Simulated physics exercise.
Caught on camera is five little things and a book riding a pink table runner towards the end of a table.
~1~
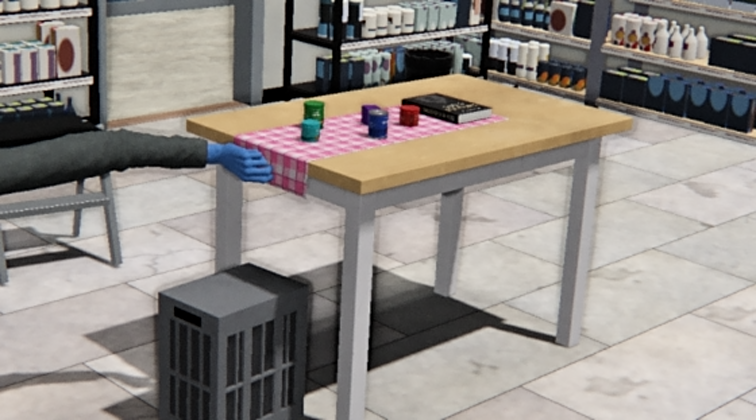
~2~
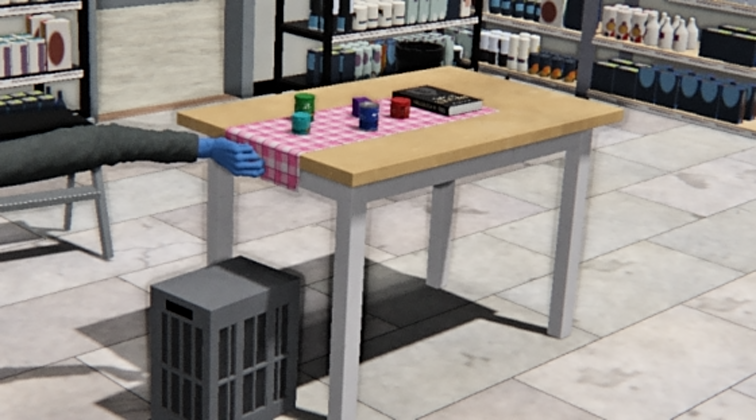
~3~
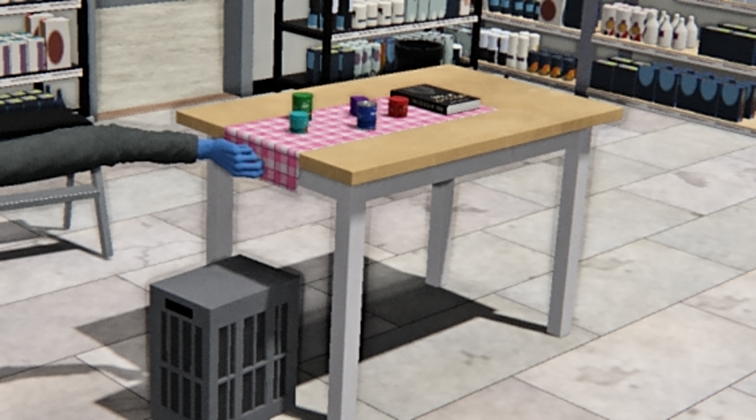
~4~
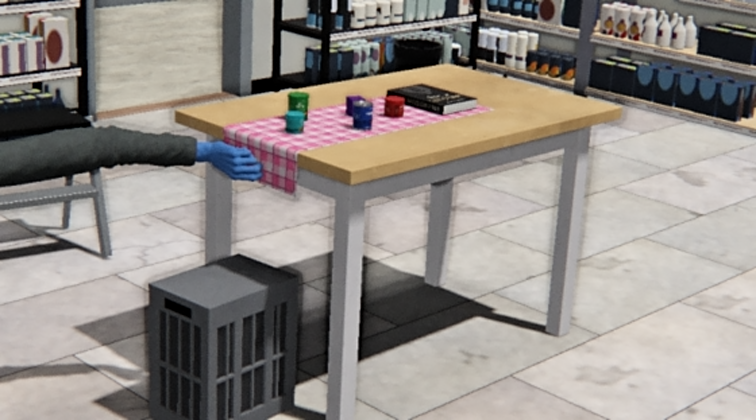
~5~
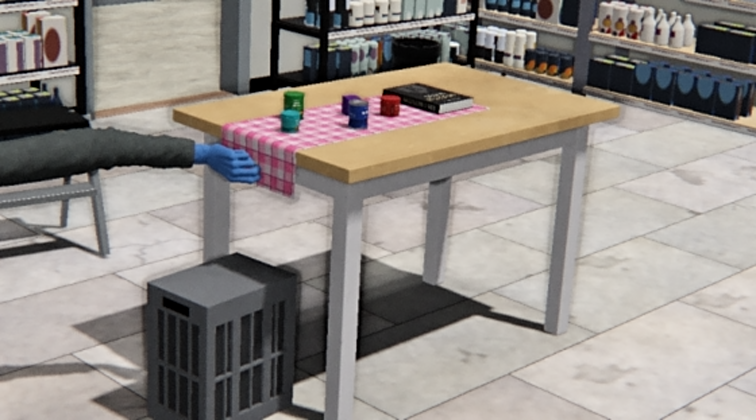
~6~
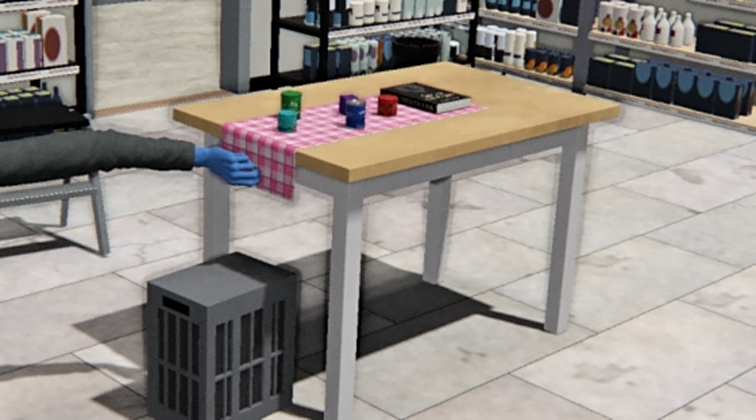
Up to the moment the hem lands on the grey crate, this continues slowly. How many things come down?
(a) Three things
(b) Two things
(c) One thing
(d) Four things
(b) Two things.
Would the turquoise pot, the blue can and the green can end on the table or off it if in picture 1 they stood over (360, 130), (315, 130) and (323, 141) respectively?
Result - turquoise pot: Still up; blue can: Down; green can: Down.
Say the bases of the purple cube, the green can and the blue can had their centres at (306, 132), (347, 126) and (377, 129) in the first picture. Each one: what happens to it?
Result - purple cube lost; green can retained; blue can retained.
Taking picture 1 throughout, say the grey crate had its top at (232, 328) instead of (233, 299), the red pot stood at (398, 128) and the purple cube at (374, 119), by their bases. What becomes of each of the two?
The red pot stays aboard, and the purple cube stays aboard.
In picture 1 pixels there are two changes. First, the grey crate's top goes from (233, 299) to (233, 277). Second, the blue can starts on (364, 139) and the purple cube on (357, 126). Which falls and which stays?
Note: Blue can kept on top; purple cube kept on top.
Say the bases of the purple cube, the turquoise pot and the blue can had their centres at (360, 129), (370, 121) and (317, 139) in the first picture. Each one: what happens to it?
The purple cube would stay in place, the turquoise pot would stay in place, the blue can would end up off.
Soon after, hem near (255, 212); all still up.
After that, hem near (253, 247); turquoise pot gone.
And then, hem on the crate; turquoise pot and green can gone.
In the end, hem on the crate; turquoise pot and green can gone. The answer is two.
